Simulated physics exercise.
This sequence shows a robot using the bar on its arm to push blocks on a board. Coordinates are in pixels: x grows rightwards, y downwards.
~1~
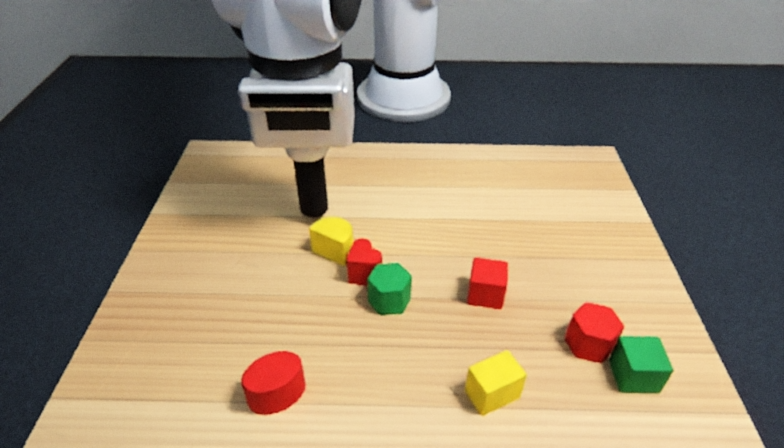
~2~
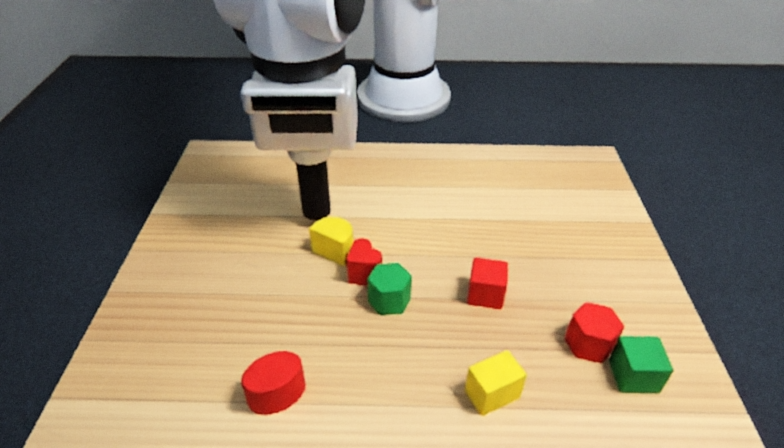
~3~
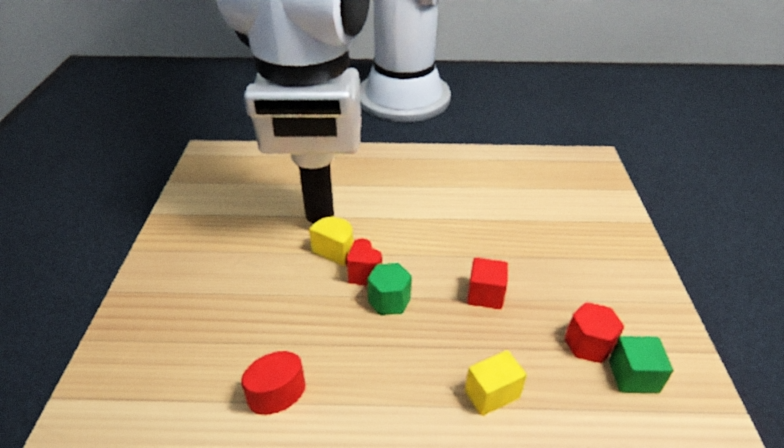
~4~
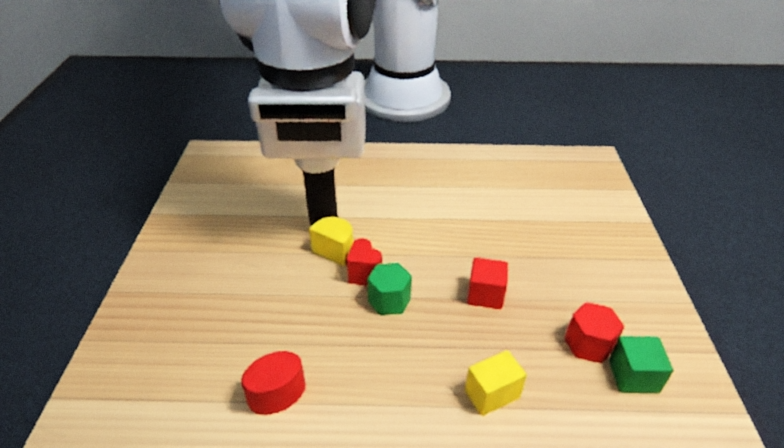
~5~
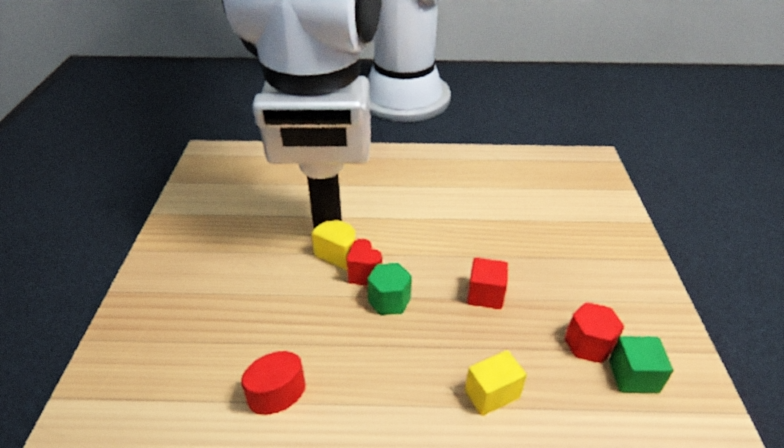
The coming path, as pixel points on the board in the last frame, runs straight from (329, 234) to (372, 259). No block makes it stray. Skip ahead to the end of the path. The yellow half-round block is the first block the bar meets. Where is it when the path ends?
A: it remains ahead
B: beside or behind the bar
That would be B.
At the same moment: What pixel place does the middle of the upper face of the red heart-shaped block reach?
When the path ends, it will be at (372, 267).
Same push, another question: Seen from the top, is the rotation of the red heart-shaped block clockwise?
I believe not.
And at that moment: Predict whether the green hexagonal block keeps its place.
It gets displaced.
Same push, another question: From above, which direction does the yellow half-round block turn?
Turns clockwise.
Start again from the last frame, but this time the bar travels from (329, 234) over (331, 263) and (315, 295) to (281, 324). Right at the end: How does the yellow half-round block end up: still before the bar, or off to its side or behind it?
Gone from the front.
On the path given first. Halfway along, bar at (350, 237); yellow half-round block at (343, 246), turned 35° clockwise; red heart-shaped block at (373, 264), turned 45° anticlockwise; green hexagonal block at (399, 282), turned 20° clockwise.
At the end, bar at (372, 250); yellow half-round block at (341, 250), turned 45° clockwise; red heart-shaped block at (372, 267), turned 60° anticlockwise; green hexagonal block at (400, 282), turned 15° clockwise.
